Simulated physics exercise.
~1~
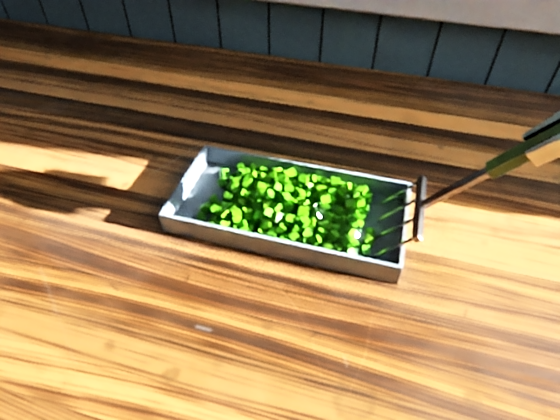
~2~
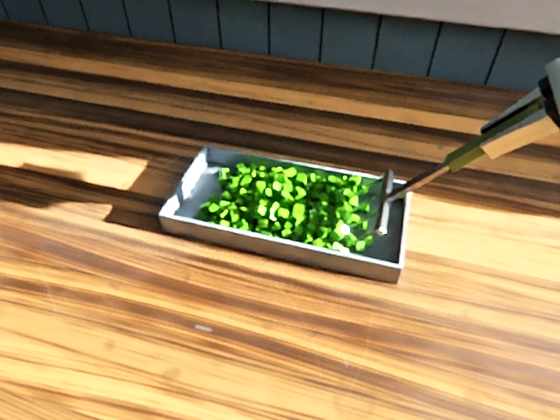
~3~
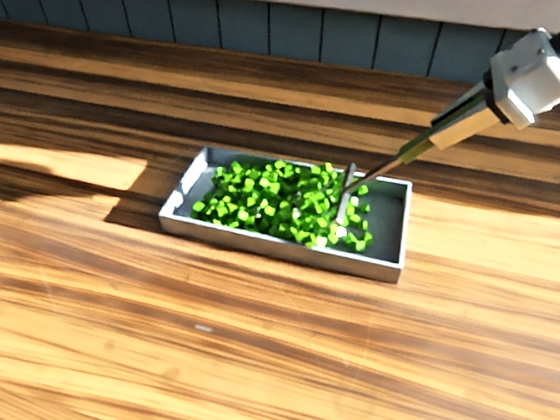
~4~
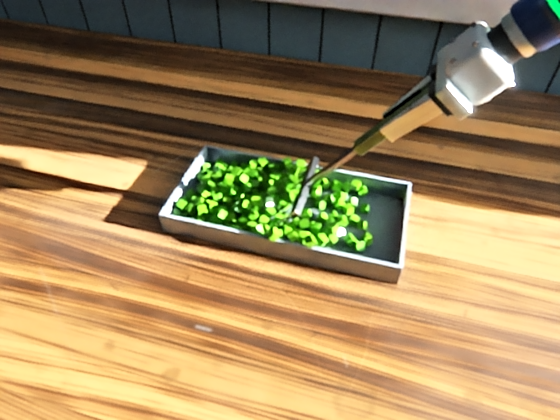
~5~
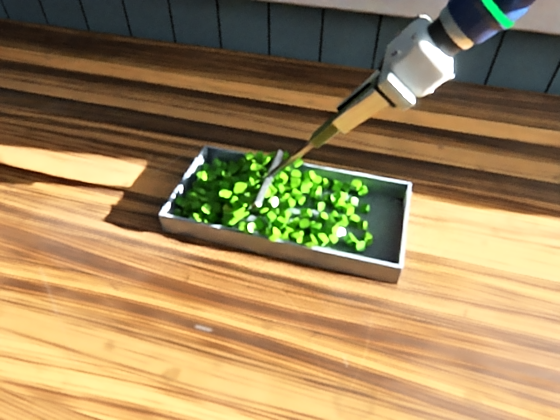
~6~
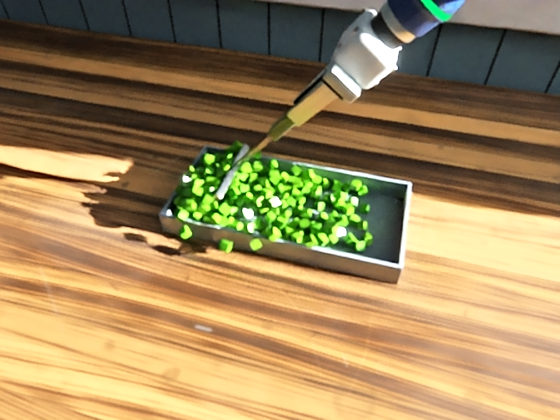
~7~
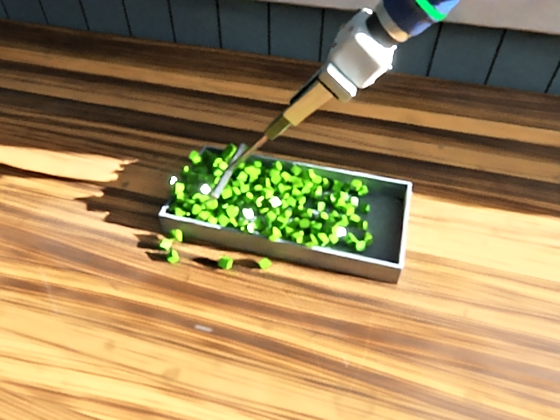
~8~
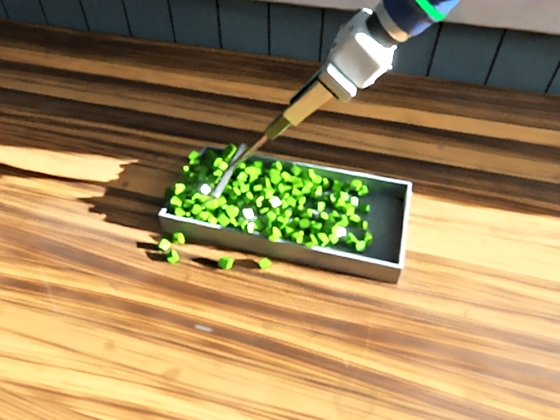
A robotic arm lowers a thin comb-like tool into the right end of a shallow grey tin filled with small bright green cubes, set on a striped wooden surface. The tool sweeps left through the heap, leaving a bare patch of tin behind it at the right. As it travels on, the cubes bunch up toward the left end. Near that wall the pile swells, and a few cubes tumble over the front rim. The arm then stops with the tool still in the pile, most cubes inside the tin and a handful resting on the wood.
